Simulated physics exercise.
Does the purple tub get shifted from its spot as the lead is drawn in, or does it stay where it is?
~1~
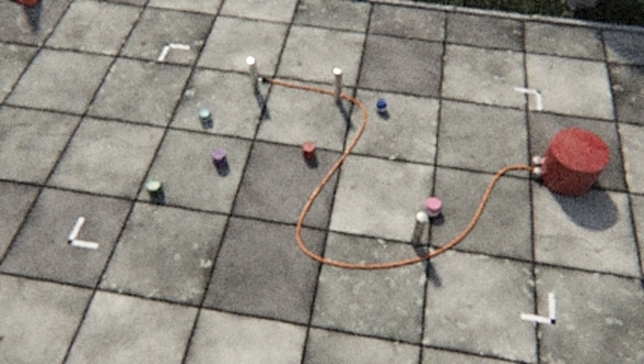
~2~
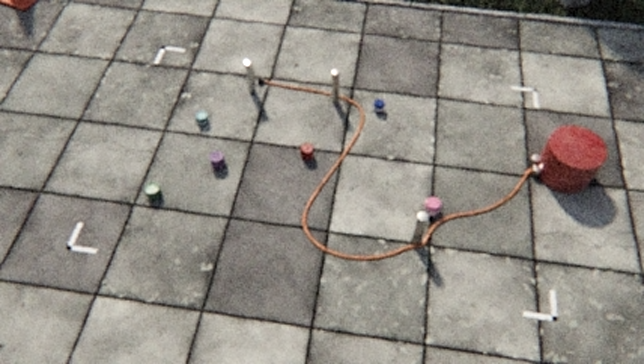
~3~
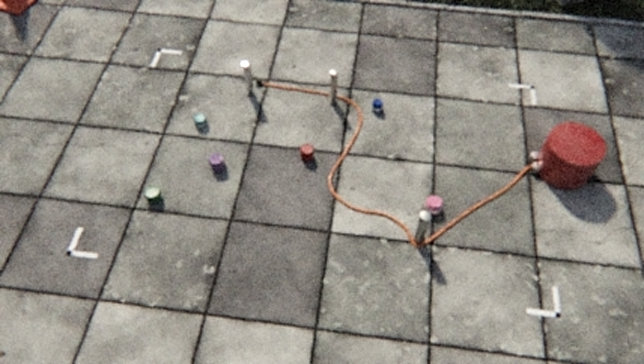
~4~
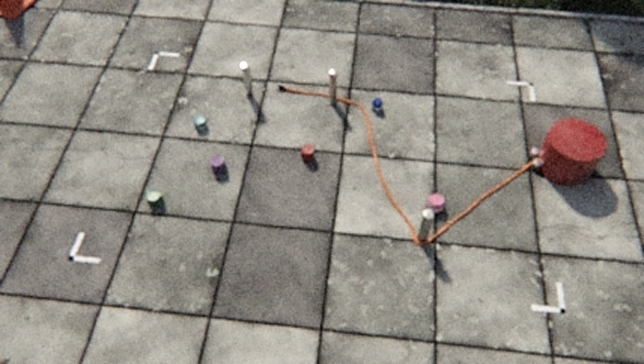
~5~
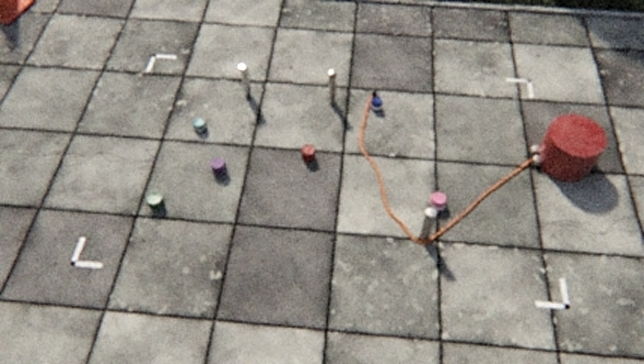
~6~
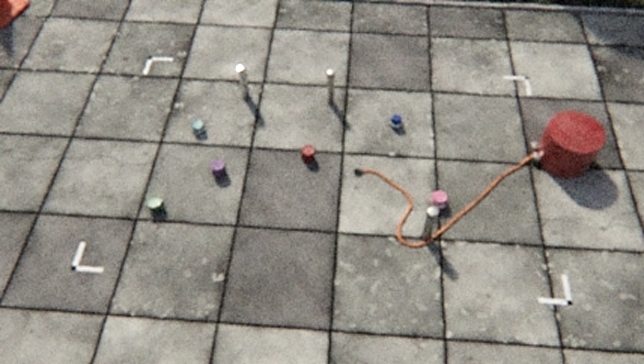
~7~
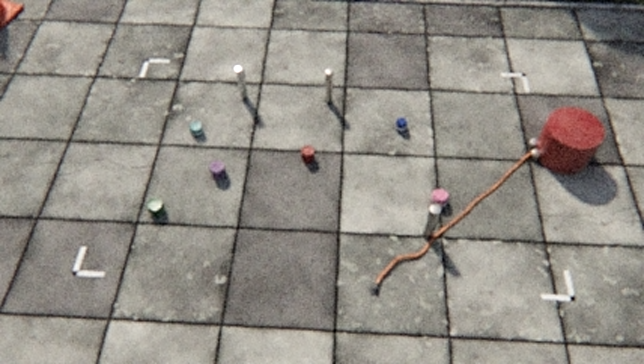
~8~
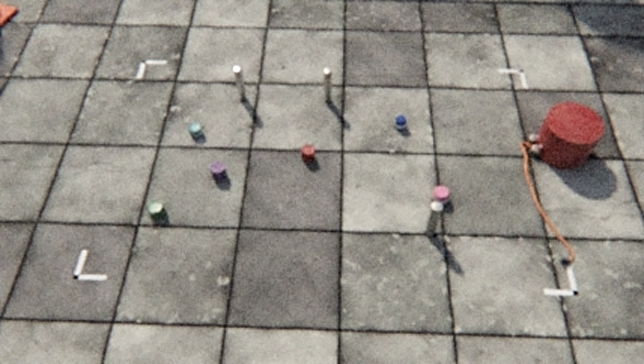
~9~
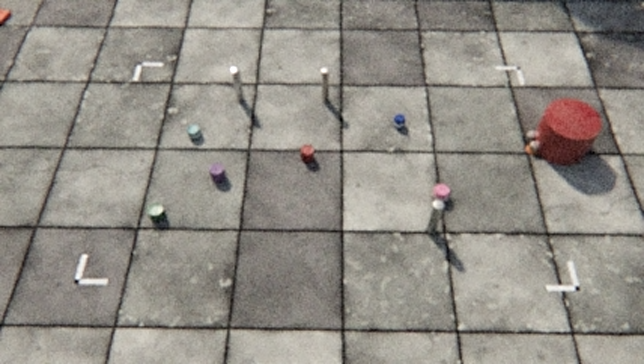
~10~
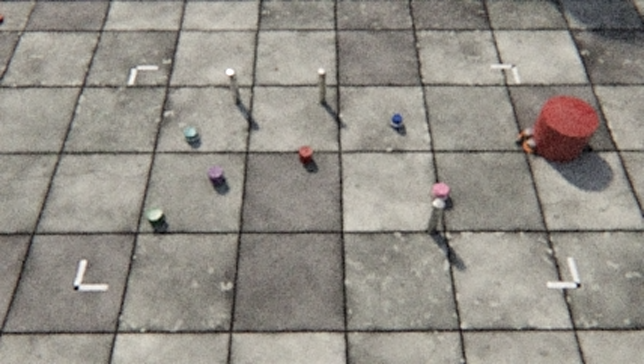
The purple tub stays where it is on the left side of the yard. The lead is drawn in without shifting it.
